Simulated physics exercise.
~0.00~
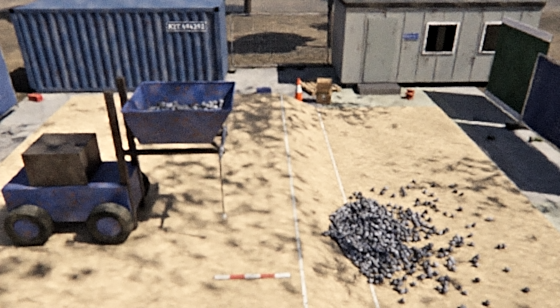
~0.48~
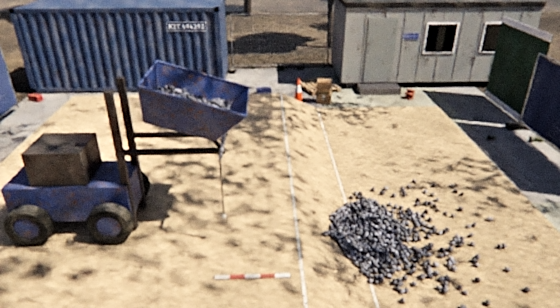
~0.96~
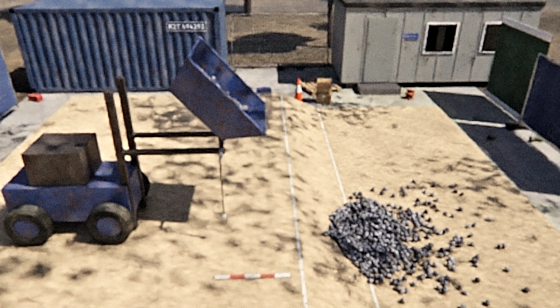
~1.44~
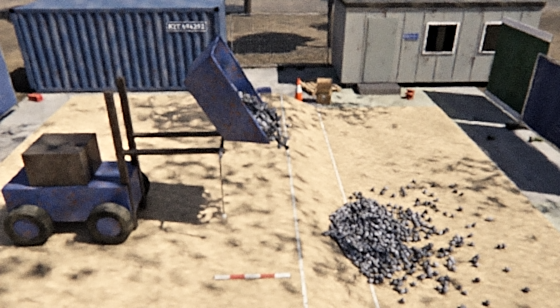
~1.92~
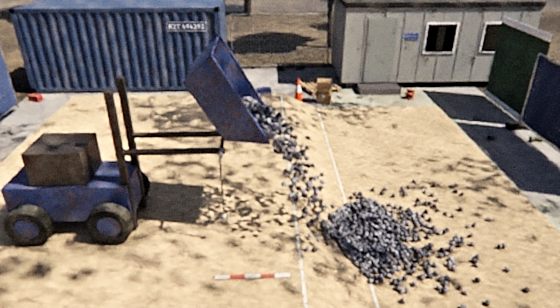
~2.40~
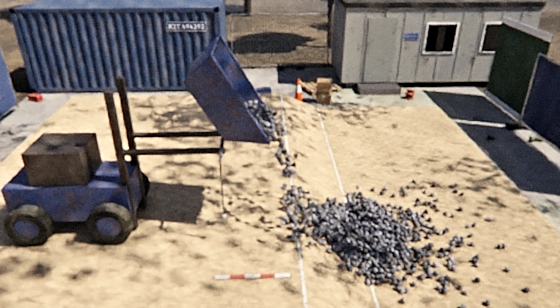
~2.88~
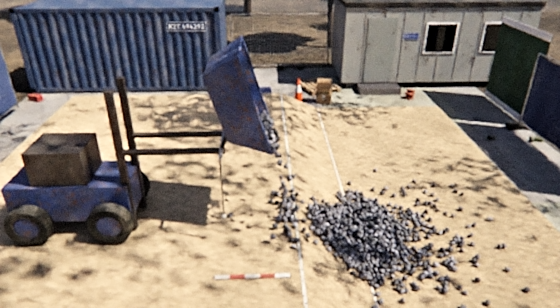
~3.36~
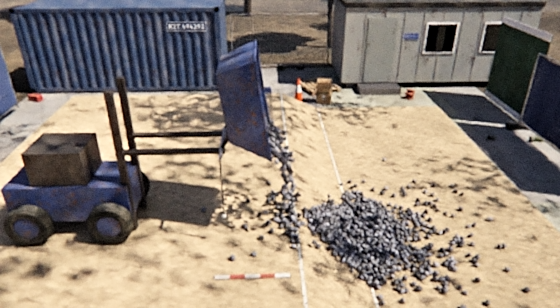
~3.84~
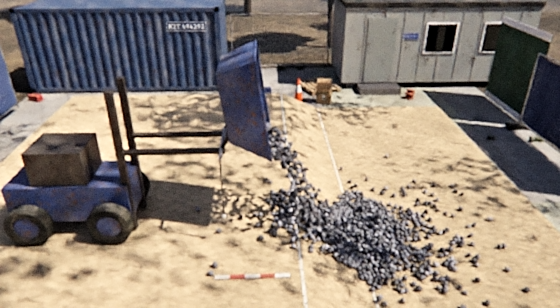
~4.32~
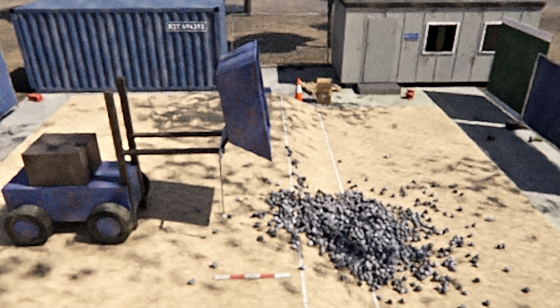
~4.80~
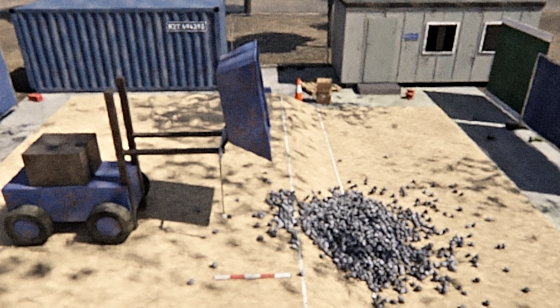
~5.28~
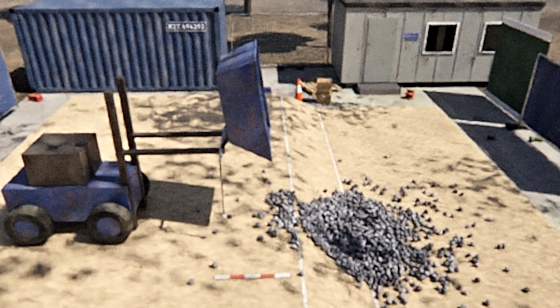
In the video, a blue forklift-like vehicle tips its raised skip to the right, pausing partway as grey stones pour onto sandy ground beside an existing pile, then tilts further until the skip empties and the stones lie in one wider, merged heap.
